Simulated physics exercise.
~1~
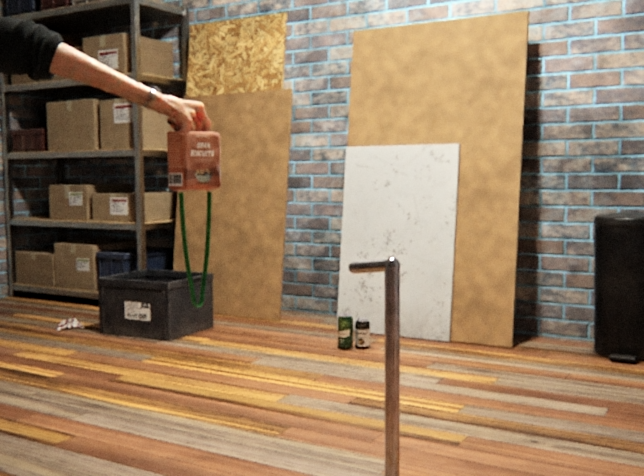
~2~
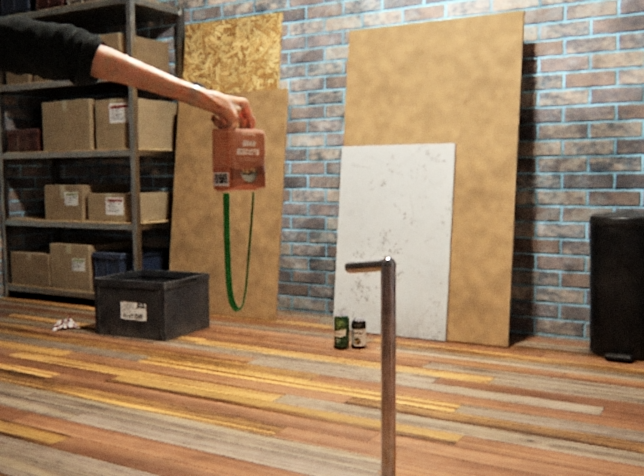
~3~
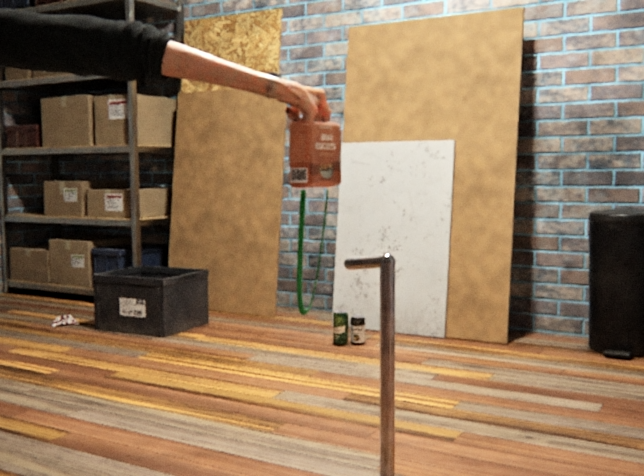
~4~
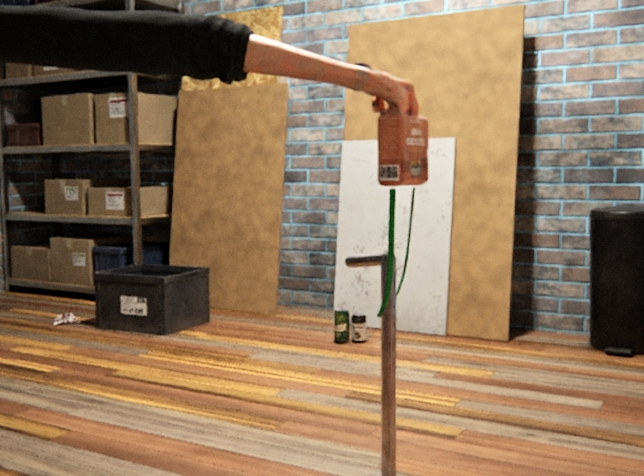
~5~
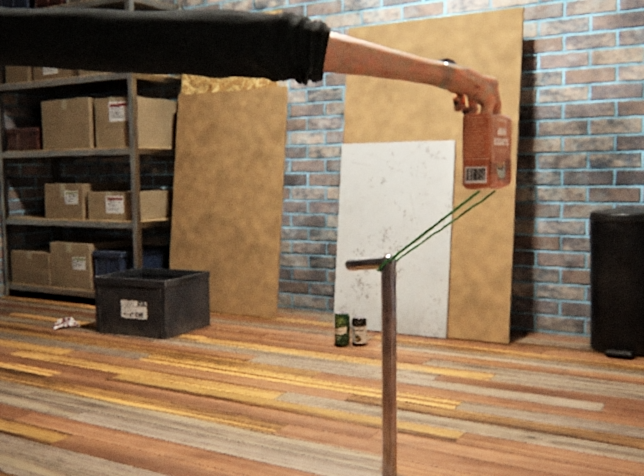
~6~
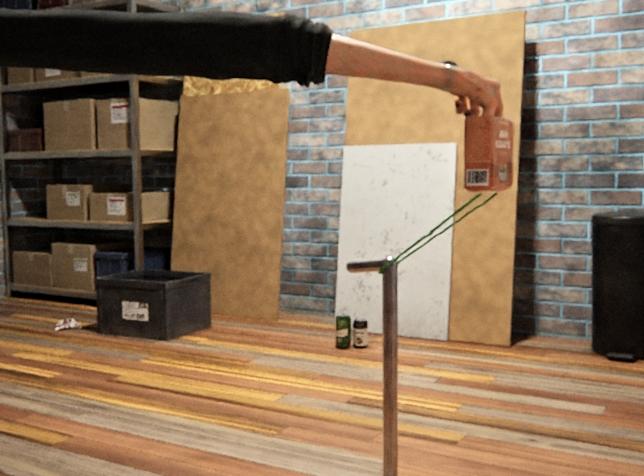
An orange pouch with a green loop hanging below it was carried to the right by an outstretched hand, past a hooked metal post, until the loop caught on the post and pulled tight, and the hand stopped with the pouch held back.
